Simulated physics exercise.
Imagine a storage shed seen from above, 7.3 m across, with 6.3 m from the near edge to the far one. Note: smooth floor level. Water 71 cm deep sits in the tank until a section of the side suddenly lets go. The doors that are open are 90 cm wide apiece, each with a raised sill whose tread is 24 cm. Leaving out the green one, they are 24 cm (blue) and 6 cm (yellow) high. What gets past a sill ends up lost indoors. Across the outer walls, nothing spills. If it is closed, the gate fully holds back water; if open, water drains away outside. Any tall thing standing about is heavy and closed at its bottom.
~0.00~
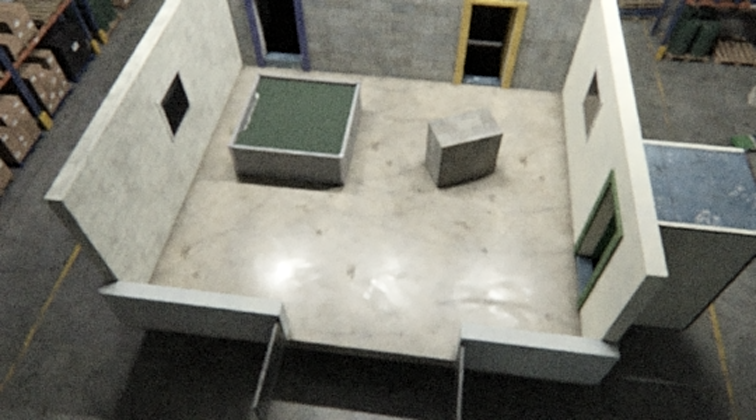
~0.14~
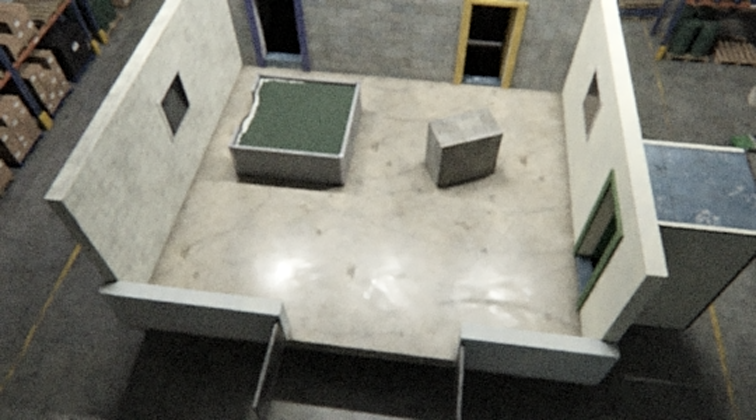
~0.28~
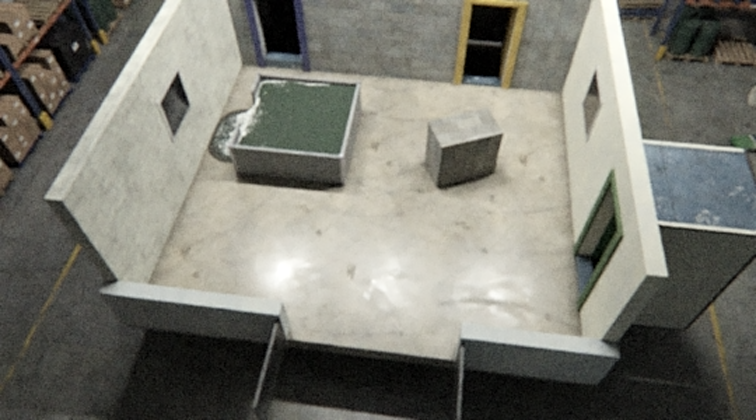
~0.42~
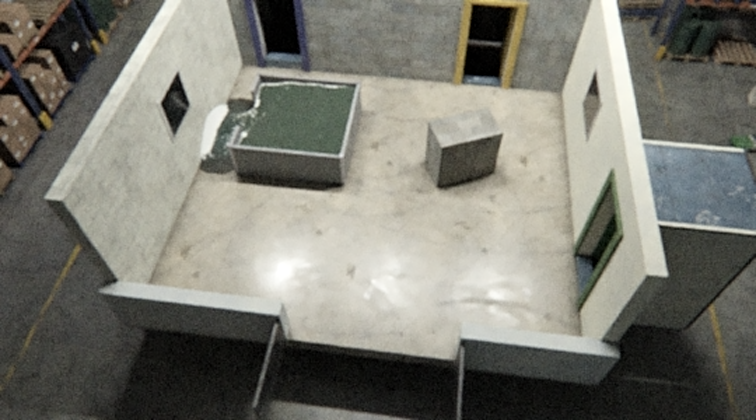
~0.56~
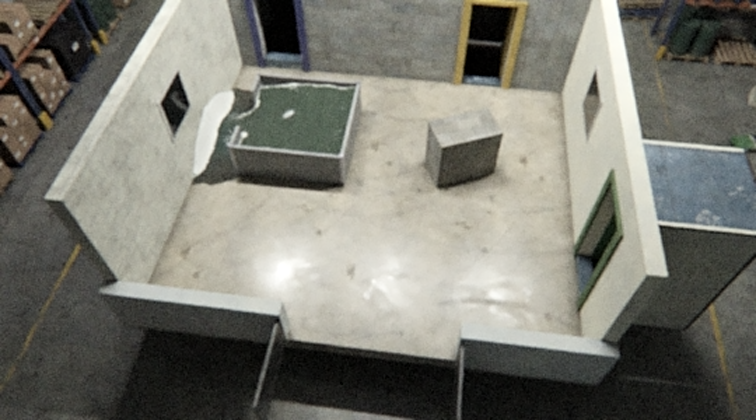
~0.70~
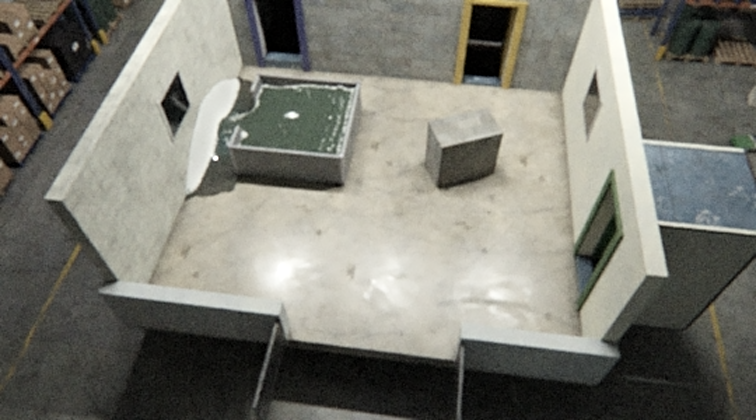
At first, dark green water lies still in a raised rectangular tank inside a roofless shed, near a grey block. Then the surface ripples at the tank's left end and water pours out onto the pale floor, spreading to the left wall and along it toward the viewer as ripples cross the tank.
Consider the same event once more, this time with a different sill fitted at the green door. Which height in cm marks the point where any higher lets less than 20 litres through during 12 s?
That point lies near 7 cm.
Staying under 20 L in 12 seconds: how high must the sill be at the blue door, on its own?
The blue door needs around 23 cm.
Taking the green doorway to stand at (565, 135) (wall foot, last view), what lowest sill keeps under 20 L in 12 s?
Roughly 10.5 cm, give or take.
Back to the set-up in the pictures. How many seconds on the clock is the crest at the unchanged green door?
Some 8.5 s, more or less.
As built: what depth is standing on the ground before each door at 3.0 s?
Door depths (cm): Blue = 24, yellow = 2, green = 0.
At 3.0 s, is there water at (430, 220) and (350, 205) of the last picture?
Point 1: Unreached by liquid; point 2: Unreached by liquid.
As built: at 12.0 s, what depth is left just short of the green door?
Some 10.0 cm.
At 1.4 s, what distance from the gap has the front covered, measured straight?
3.8 metres.
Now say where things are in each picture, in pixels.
In the first frame, still water, 71 cm deep, in the tank at (298, 116); the green door at (595, 247) is dry.
In the second frame, the front is at a hidden place, 0.3 m from the gap at (252, 129); 0.2 m2 of floor is wet, 71 cm left at the back.
In the third frame, the gap is at (252, 129), the front 0.8 m out at (213, 141); the back of the tank holds 71 cm.
In the fourth frame, the front is at (200, 165), 0.9 m from the gap at (252, 129); 1.4 m2 of floor is wet, 71 cm left at the back.
In the fifth frame, the front is at (193, 180), 1.2 m from the gap at (252, 129); 1.8 m2 of floor is wet, 68 cm left at the back.
In the sixth frame, water pours out at (252, 128) and has run 1.5 m, to (186, 197); about 14 cm deep outside, 59 cm at the back; the green door at (595, 247), 6.9 m from the gap, is still 6.6 m from the nearest water.
After 1.4 s water covers 15 % of the floor, deepest (55 cm) near (220, 137); it has not reached the green door.
After 3.0 s water covers 40 % of the floor, deepest (32 cm) near (239, 75); it has not reached the green door.
After 12.0 s water covers 100 % of the floor, deepest (10 cm) near (577, 329); 10 cm at the green door, 4 litres in over its 9 cm sill.
At the green door as built, the water arrived by 5.9 s and peaked near 11 cm at 8.6 s.
Run again over the same 12 s with other heights there, 35 litres in over 6 cm, 11 litres over 8 cm. The limit of 20 litres is kept from about 7 cm up.
